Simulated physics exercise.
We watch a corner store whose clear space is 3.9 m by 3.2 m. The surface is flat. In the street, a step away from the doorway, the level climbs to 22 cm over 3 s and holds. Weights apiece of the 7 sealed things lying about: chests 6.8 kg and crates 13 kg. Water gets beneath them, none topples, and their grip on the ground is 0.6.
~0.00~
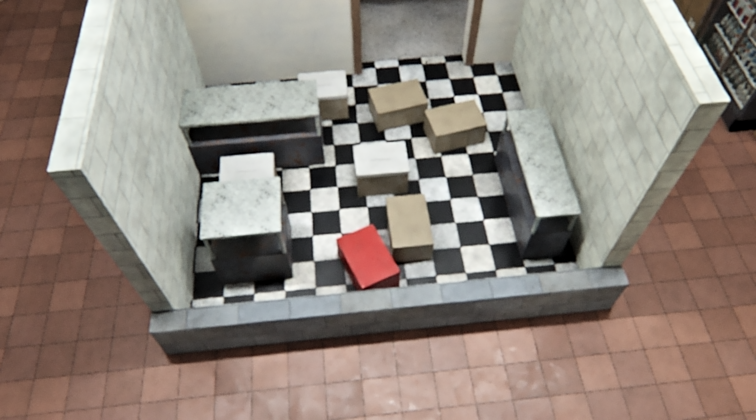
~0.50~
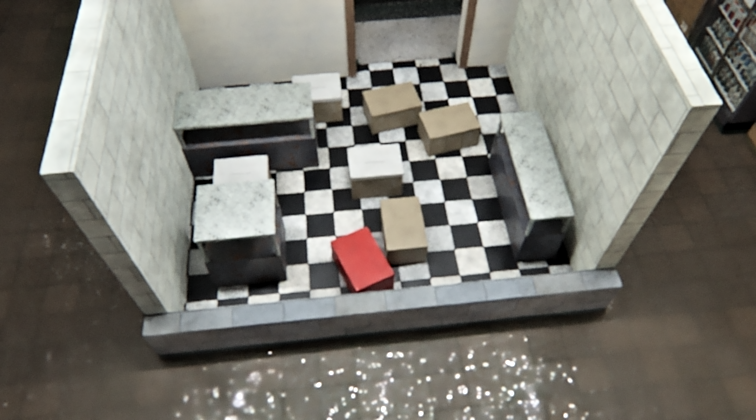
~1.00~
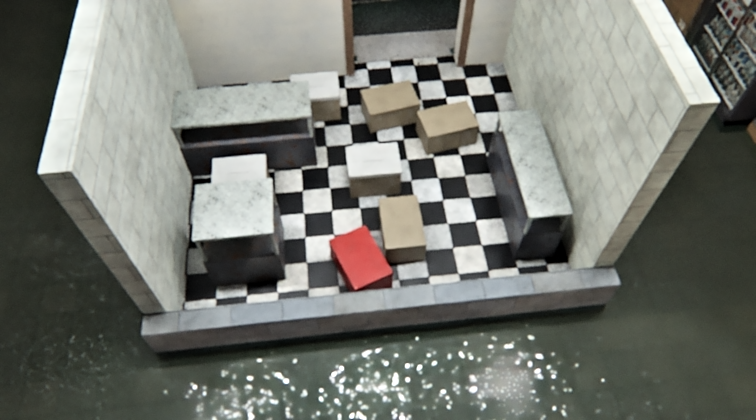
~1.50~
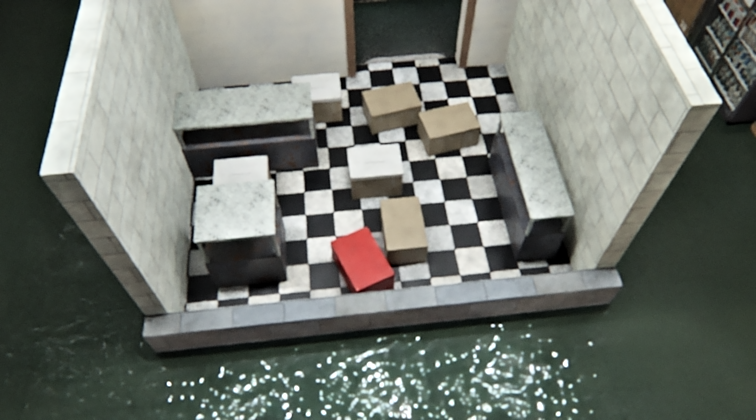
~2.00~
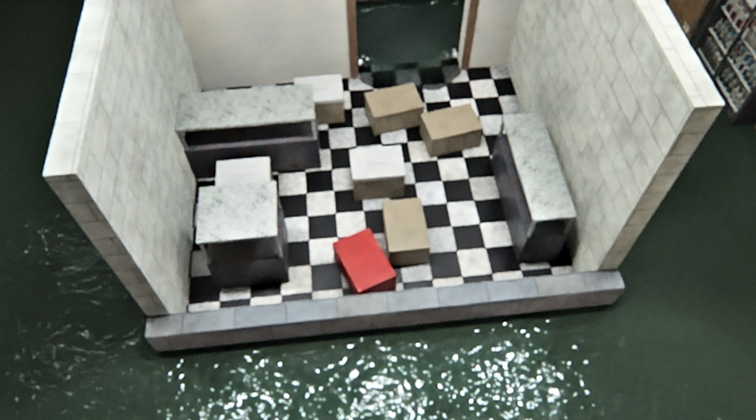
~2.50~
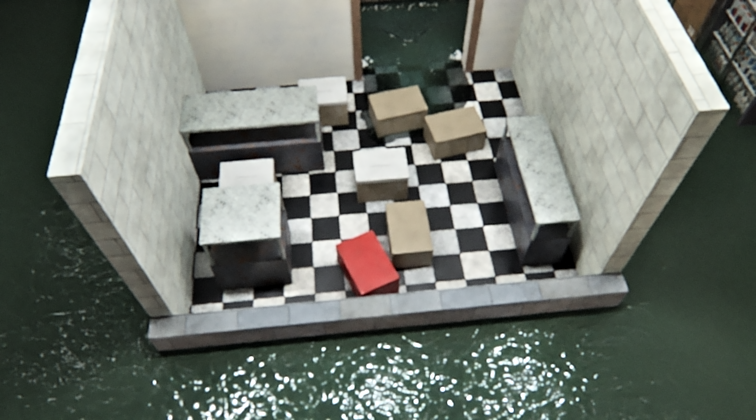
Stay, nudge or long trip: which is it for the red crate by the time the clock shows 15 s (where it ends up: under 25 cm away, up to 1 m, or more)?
The red crate moves a short way.
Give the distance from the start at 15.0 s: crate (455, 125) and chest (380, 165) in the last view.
In turn: 150 cm, 30 cm.
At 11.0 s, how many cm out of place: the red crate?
Roughly 60 cm by then.
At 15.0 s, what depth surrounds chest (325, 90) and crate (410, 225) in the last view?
About 15 and 22 cm.
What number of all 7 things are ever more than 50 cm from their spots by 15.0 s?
That makes 7.
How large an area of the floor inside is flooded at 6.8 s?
About 10.5 m2.
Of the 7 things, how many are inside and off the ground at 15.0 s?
I count 7.
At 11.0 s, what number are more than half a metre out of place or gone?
By then 5.
After 3.5 s the red crate is near (367, 261), 0.0 m from its start, aground; 0 afloat.
After 6.8 s the red crate is near (308, 273), 0.6 m from its start, afloat; 5 afloat.
After 11.0 s the red crate is near (306, 271), 0.6 m from its start, afloat; 7 afloat.
After 15.0 s the red crate is near (312, 257), 0.5 m from its start, afloat; 7 afloat.
